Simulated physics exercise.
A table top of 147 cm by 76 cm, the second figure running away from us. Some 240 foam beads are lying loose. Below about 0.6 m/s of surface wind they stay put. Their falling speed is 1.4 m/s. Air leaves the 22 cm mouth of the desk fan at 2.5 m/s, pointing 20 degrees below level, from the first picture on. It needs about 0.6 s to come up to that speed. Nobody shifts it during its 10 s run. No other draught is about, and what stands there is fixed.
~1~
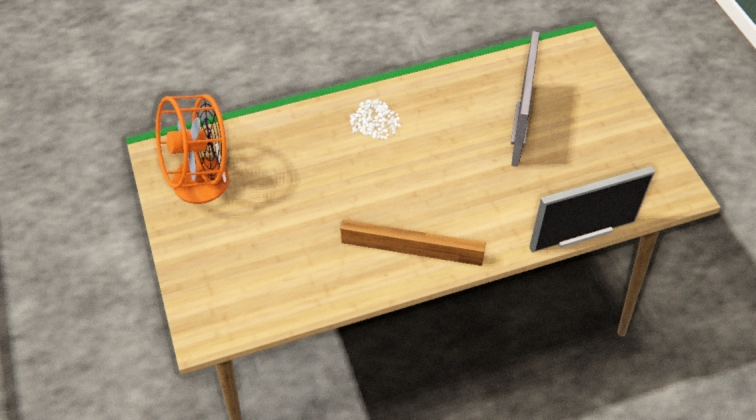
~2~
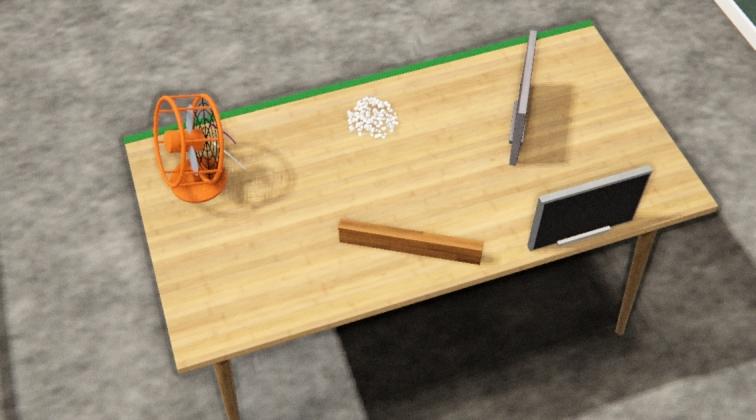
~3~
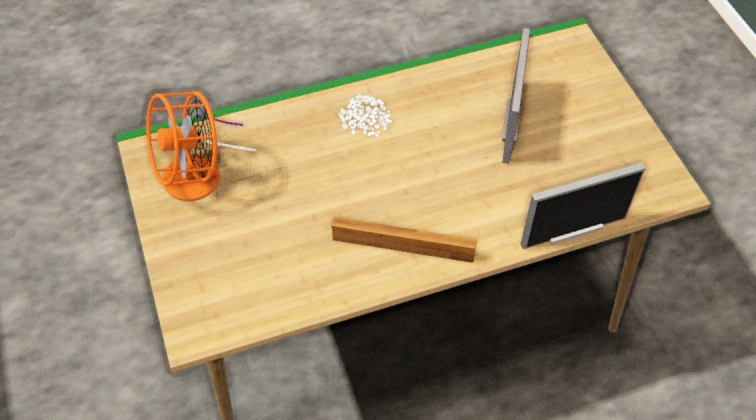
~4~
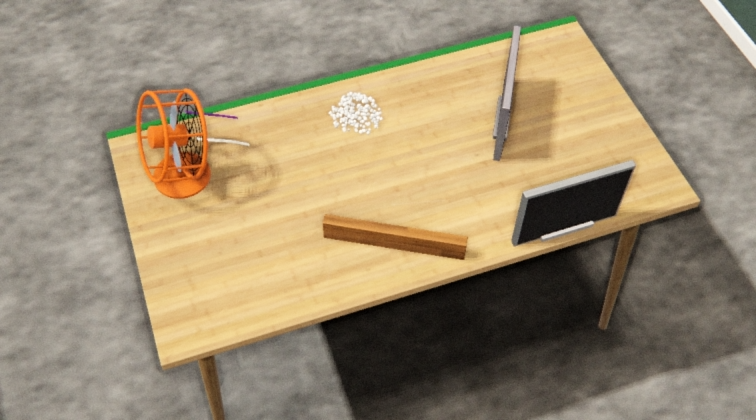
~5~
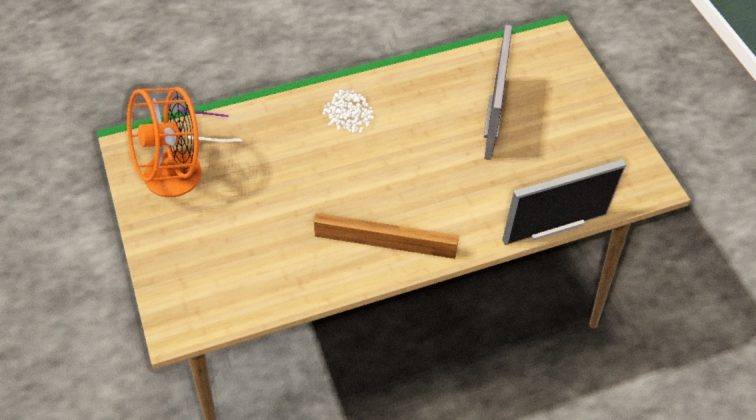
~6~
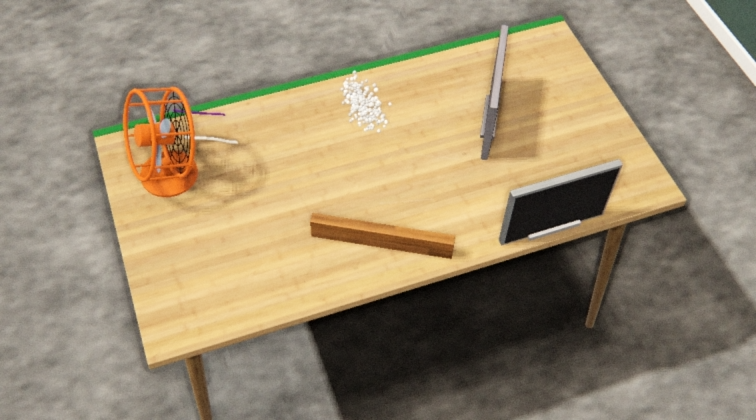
A wooden table stood with an orange fan, a pile of white beads, a wooden board and two dark screens on it; streamers fluttered from the fan, then the beads spread slightly to the right.
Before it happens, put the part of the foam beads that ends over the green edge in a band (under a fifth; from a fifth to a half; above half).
By then over half are over the green edge.
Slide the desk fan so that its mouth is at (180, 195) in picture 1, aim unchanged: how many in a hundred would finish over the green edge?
In that case some 100 per cent.
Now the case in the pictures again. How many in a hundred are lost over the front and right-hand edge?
Roughly 0 % front, 40 % right-hand.
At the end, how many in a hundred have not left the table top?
Some 2 per cent.
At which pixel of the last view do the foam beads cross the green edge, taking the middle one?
Near (435, 47).
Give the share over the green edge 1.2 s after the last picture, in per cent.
Near 60 %.
Then, 1.2 s after the last picture the count stands so, 62 % are over the green edge.
Then, 2.4 s after the last picture the count stands so, 62 % are over the green edge.
Then, 4.7 s after the last picture the count stands so, 62 % are over the green edge.
Then, 9.2 s after the last picture, at the end, 62 % are over the green edge.
